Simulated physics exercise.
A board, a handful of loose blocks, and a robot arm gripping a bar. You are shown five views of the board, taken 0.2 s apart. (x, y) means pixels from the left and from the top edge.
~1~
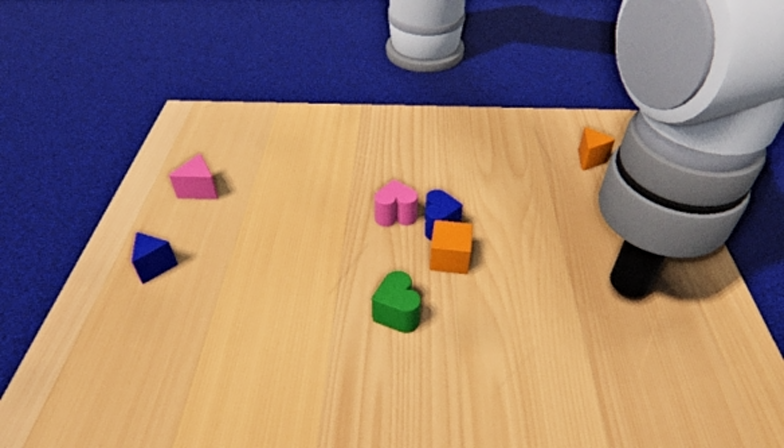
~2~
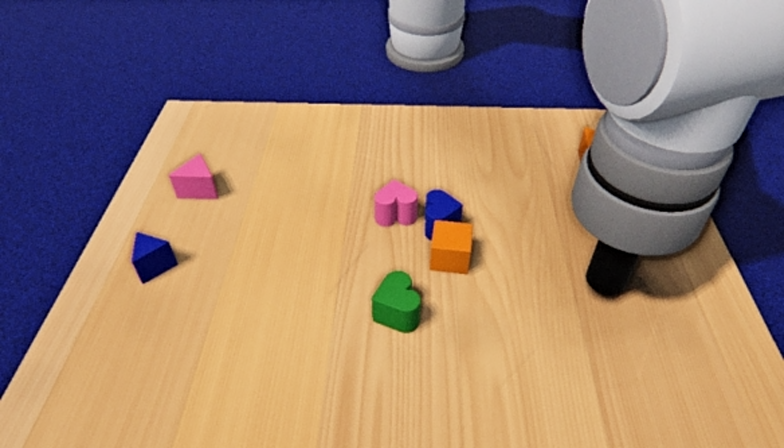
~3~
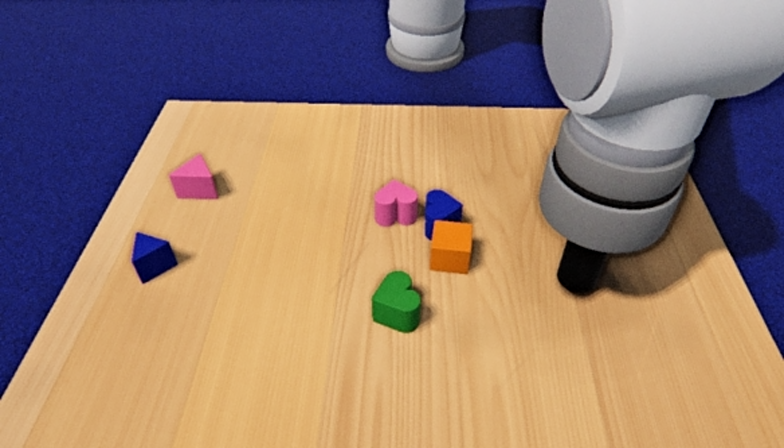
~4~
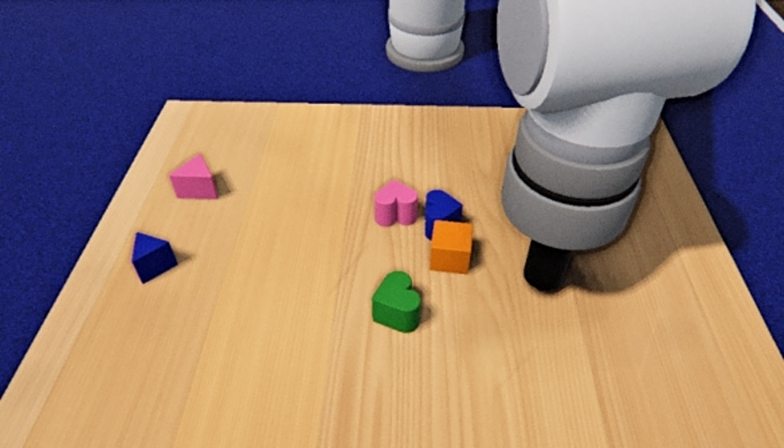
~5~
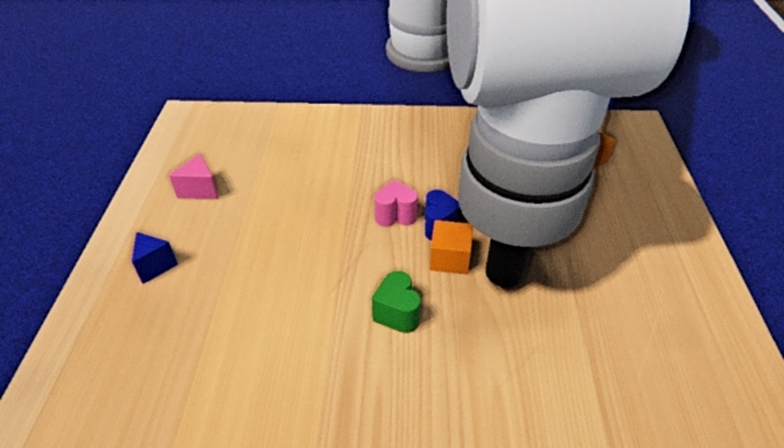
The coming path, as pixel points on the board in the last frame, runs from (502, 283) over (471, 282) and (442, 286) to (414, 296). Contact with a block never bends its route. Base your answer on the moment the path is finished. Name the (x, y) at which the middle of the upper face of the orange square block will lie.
It comes to (428, 233).
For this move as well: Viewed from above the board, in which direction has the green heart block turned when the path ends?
From above, counter-clockwise.
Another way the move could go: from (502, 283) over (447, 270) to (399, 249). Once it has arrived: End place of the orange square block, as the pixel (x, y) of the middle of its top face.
It is at (387, 201).
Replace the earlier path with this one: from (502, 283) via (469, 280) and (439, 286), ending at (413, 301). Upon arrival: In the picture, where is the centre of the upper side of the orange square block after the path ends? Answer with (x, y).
I predict (427, 231).
The first path, step by step. Halfway along, bar (456, 273); blue heart block (440, 200), turned 15° clockwise; orange square block (434, 232), turned 30° clockwise.
At the end, bar (414, 285); green heart block (389, 296), turned 20° anticlockwise; blue heart block (440, 200), turned 15° clockwise; orange square block (428, 233), turned 50° clockwise.
